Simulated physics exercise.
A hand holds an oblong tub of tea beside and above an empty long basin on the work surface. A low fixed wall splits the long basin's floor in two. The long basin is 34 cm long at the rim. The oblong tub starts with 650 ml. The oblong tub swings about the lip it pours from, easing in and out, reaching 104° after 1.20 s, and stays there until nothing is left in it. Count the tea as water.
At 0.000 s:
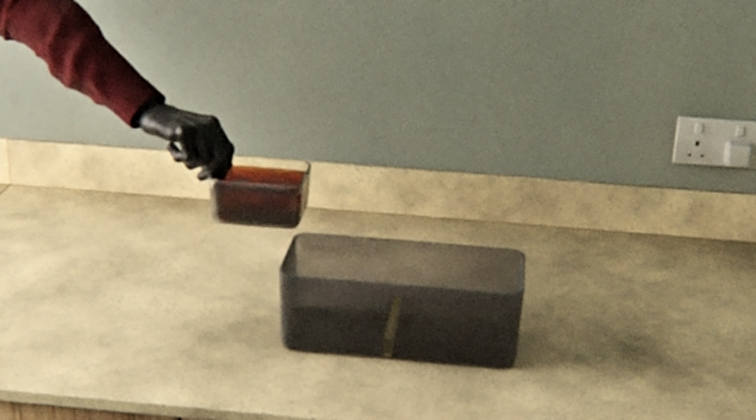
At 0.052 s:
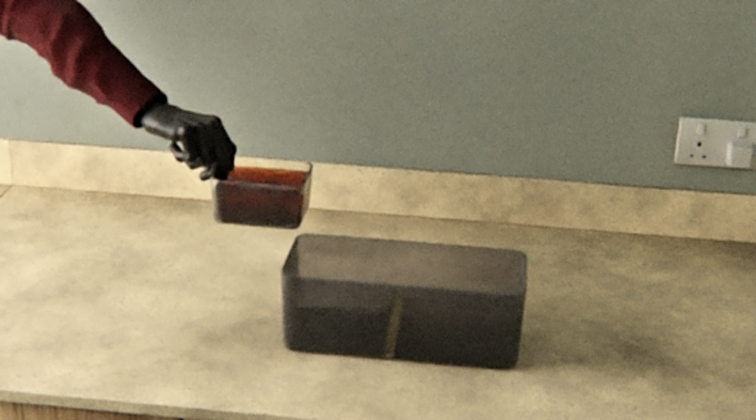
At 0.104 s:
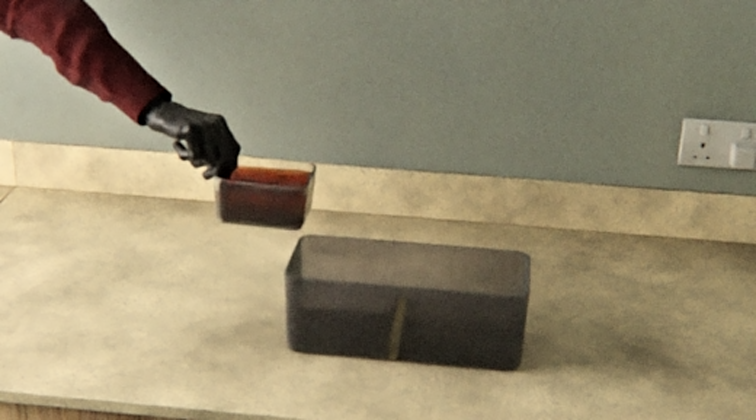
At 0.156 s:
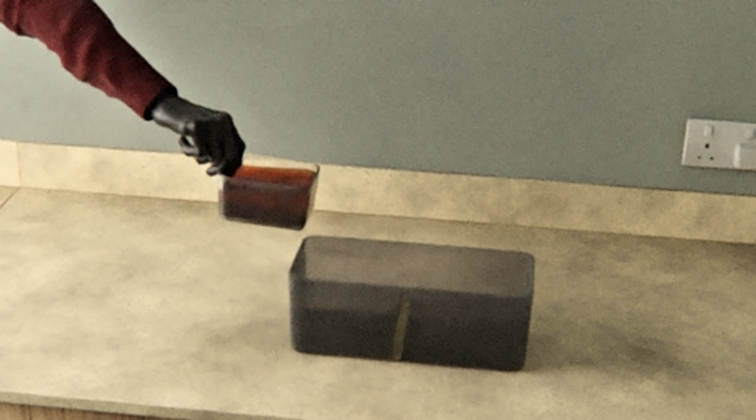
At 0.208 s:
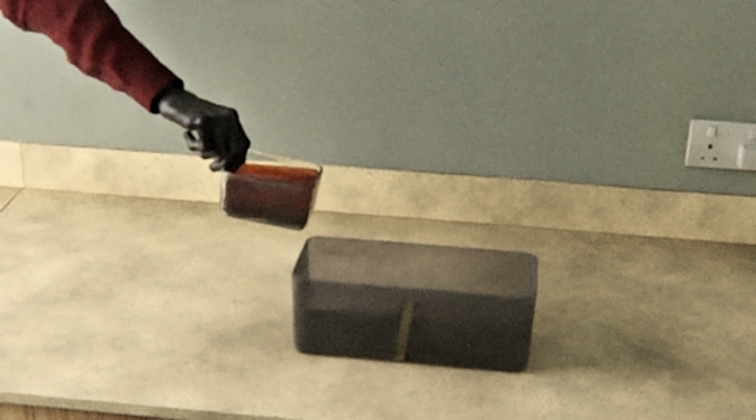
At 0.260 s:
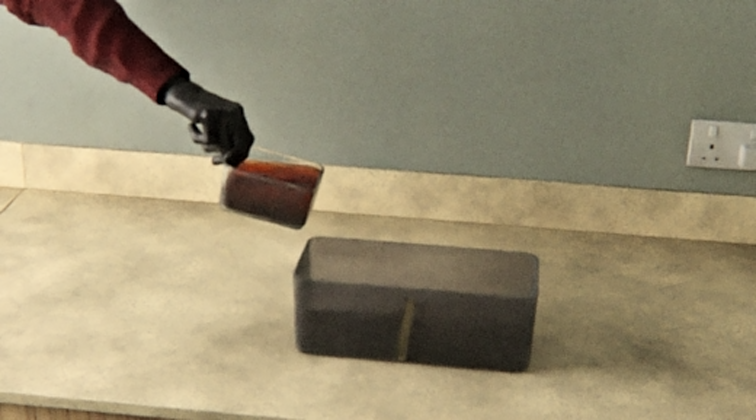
A gloved or dark hand tilting a small clear tub of reddish-brown tea slightly rightward above a long grey basin on a counter.
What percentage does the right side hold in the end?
Roughly 28 per cent is past the wall.
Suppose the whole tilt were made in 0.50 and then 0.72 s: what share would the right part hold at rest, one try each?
In turn about 45 and 45 per cent.
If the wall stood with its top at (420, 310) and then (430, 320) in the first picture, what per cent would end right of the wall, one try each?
In turn about 10 and 20 per cent.
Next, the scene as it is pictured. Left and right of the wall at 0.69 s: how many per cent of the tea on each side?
Near 12 on the left, 0 on the right.
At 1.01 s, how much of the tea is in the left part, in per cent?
About 62 per cent.
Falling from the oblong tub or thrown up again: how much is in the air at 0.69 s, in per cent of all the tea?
About 36 per cent.
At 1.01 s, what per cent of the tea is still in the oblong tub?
Near 9 in a hundred.
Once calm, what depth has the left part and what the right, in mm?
Some 22 mm on the left and 8 mm on the right.
Then, 0.69 s in, the tilt is 64° and 51 per cent is still to pour, 12 is left of the wall and 0 right of it.
Then, 1.01 s in, the tilt is 98° and 9 per cent is still to pour, 61 is left of the wall and 19 right of it.
Then, 1.34 s in, the tilt is 104° and 0 per cent is still to pour, 76 is left of the wall and 22 right of it.
Then, 1.70 s in, the tilt is 104° and 0 per cent is still to pour, 71 is left of the wall and 28 right of it.
Finally, 71 per cent lies left of the wall, 28 right of it and 1 outside.
